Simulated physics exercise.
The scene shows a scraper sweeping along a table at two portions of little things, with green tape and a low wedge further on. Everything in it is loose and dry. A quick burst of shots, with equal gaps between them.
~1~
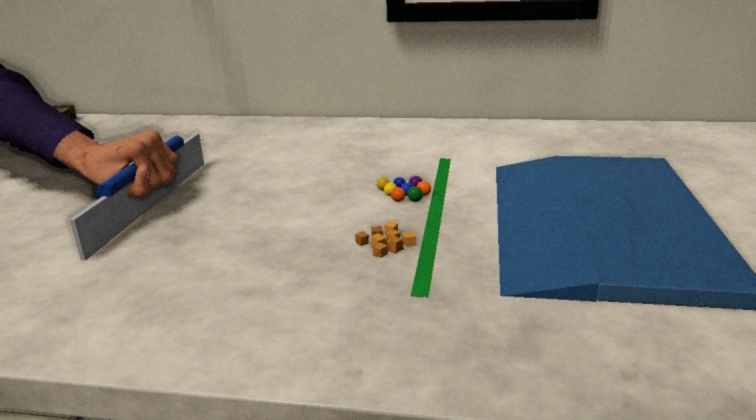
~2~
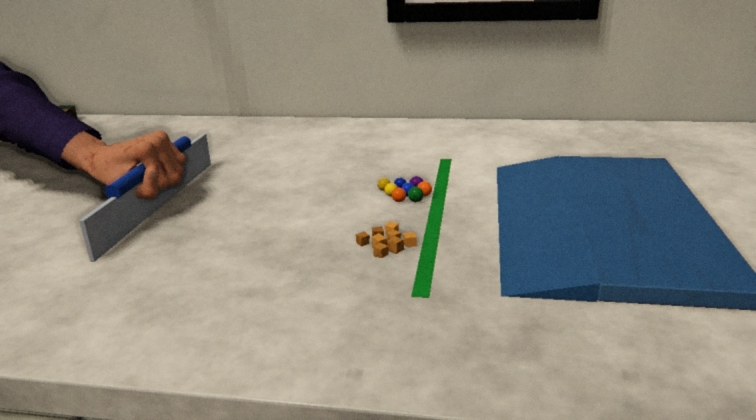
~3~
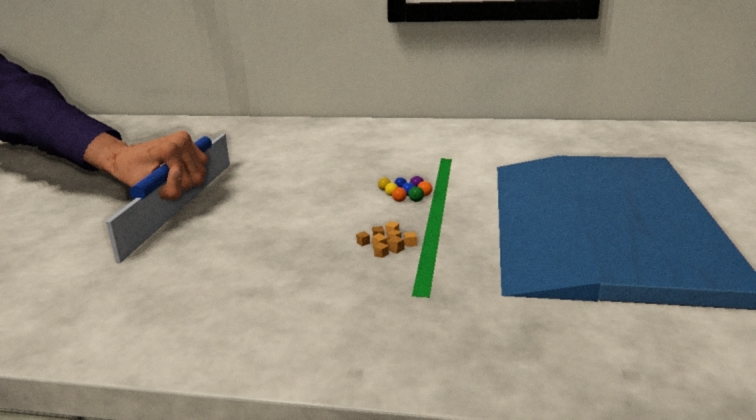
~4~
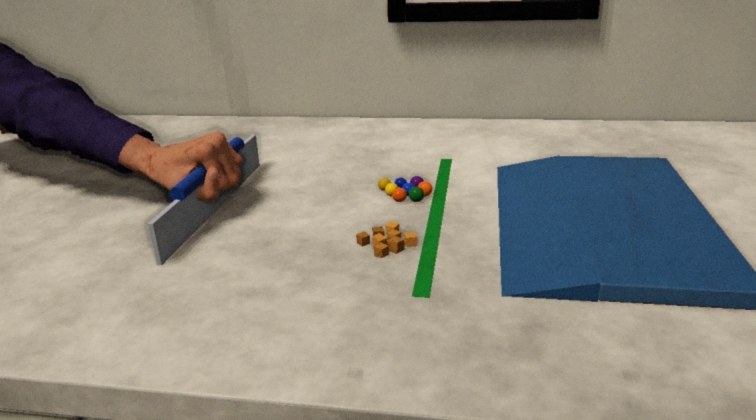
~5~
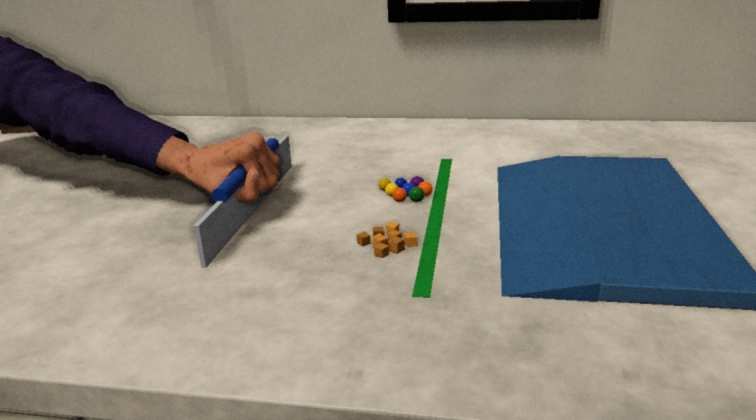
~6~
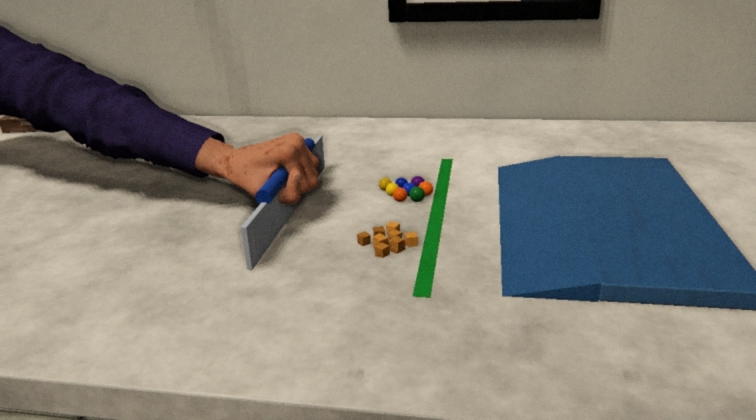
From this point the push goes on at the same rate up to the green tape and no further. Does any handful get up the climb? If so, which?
The near handful does not; the far handful does.
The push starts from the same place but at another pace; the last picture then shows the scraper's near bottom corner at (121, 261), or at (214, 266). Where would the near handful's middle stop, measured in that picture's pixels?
First try about (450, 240), second try about (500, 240).
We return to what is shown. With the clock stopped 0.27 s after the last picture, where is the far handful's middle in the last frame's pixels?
At about (494, 191).
Then, 0.13 s later than the last frame, scraper still moving, near (379, 175); near handful every one short of the ramp; far handful every one short of the ramp.
Then, 0.27 s later than the last frame, scraper stopped at the green tape; near handful every one short of the ramp; far handful roughly a quarter on the ramp, the larger part short of the ramp.
Then, 0.55 s later than the last frame, scraper stopped at the green tape; near handful roughly a third on the ramp, roughly two thirds short of the ramp; far handful the larger part past the top, about a tenth on the ramp.
When it is over, scraper stopped at the green tape; near handful not one past the top, roughly a quarter on the ramp, the larger part short of the ramp; far handful every one past the top.
